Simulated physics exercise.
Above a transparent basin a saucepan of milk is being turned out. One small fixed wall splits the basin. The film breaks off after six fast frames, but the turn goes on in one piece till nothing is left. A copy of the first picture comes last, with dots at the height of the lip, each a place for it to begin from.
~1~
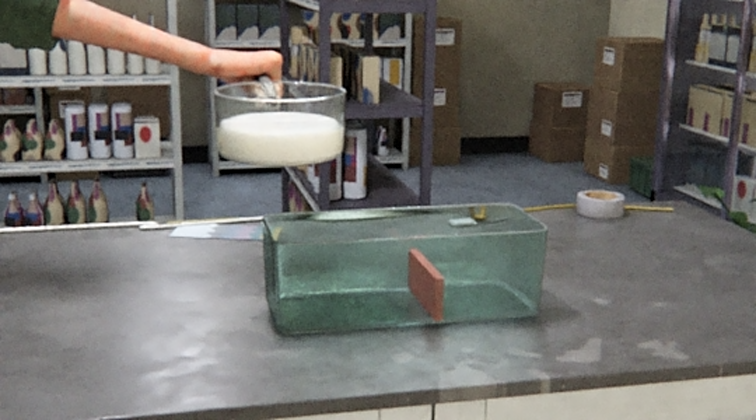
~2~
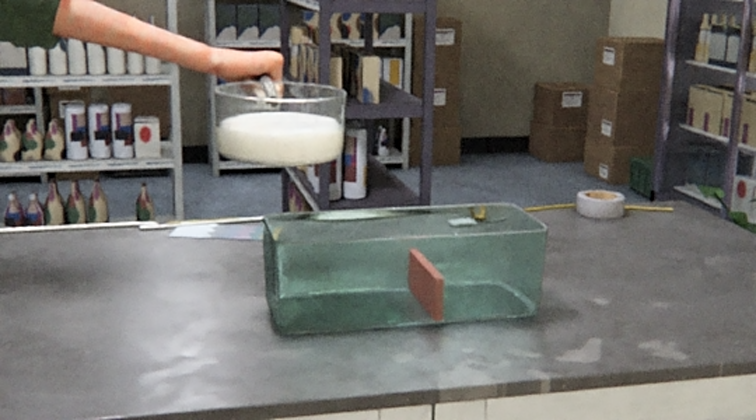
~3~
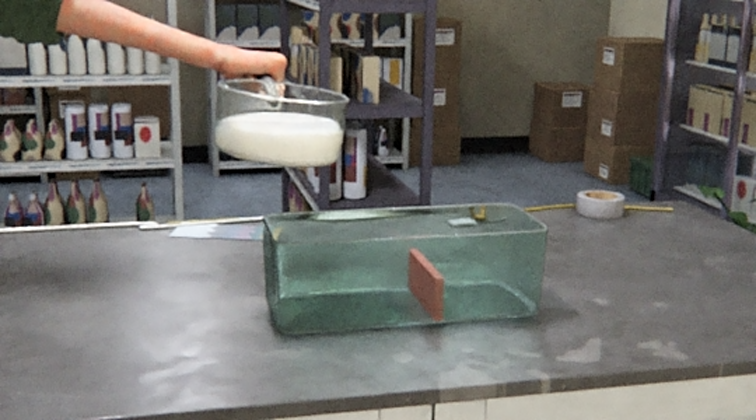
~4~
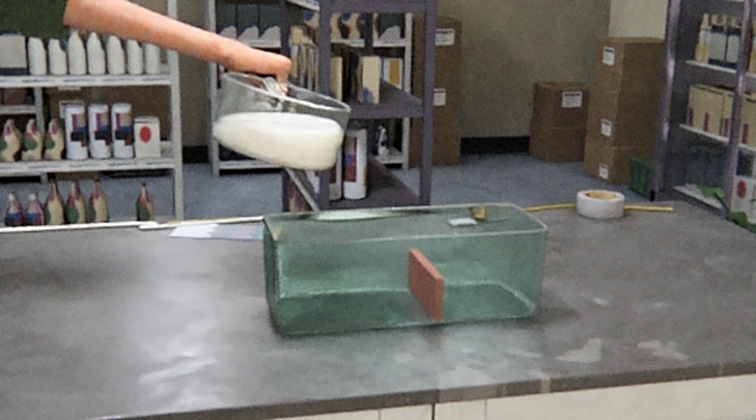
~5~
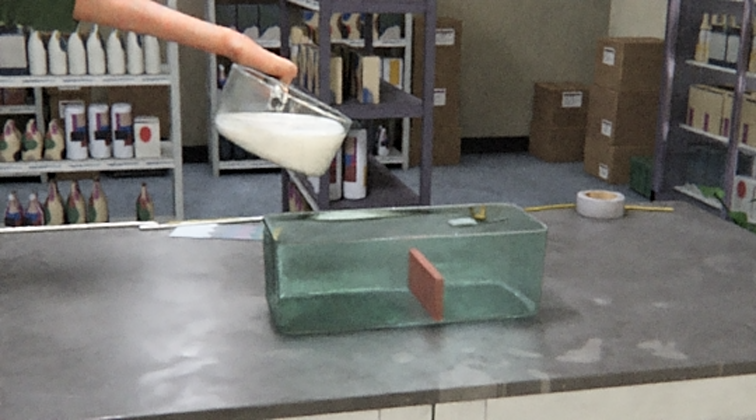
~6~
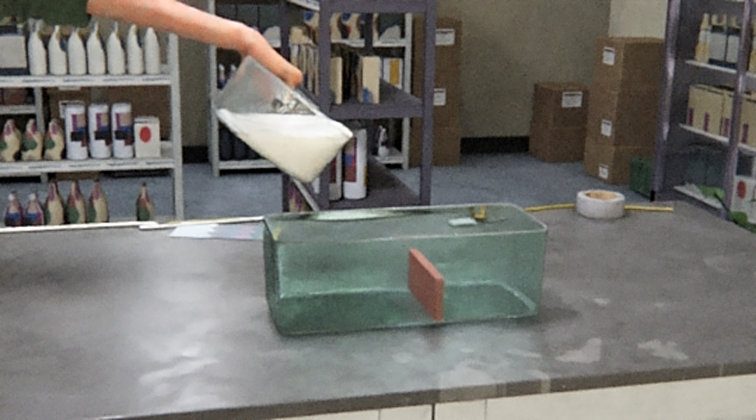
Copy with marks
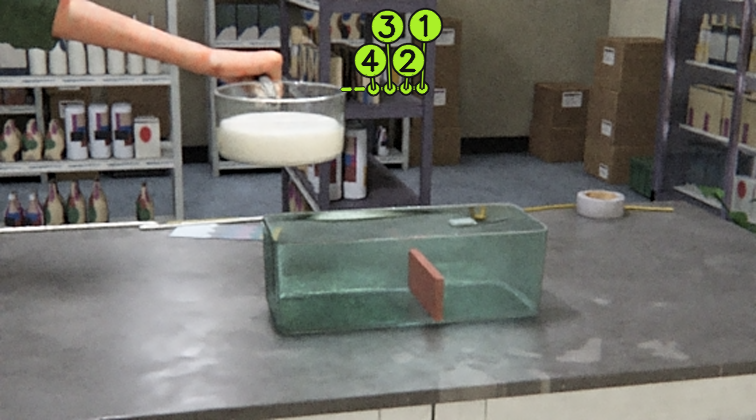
A hand held a clear glass container of milk above a transparent basin with a small reddish wall inside, then tilted it steadily to the right until the milk reached over its lip.
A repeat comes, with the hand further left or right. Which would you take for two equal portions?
Dot 2 does it best.
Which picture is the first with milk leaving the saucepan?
Picture 6.
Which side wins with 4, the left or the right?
The left side.
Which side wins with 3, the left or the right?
More ends on the left.
On the marked copy, 1 at (422, 88); 2 at (406, 88); 3 at (389, 88); 4 at (373, 88).
For dot 1, about 35 % ends left of the wall and 65 % right of it.
For dot 2, about 49 % ends left of the wall and 50 % right of it.
For dot 3, about 71 % ends left of the wall and 28 % right of it.
For dot 4, about 92 % ends left of the wall and 5 % right of it; 3 % is lost outside.
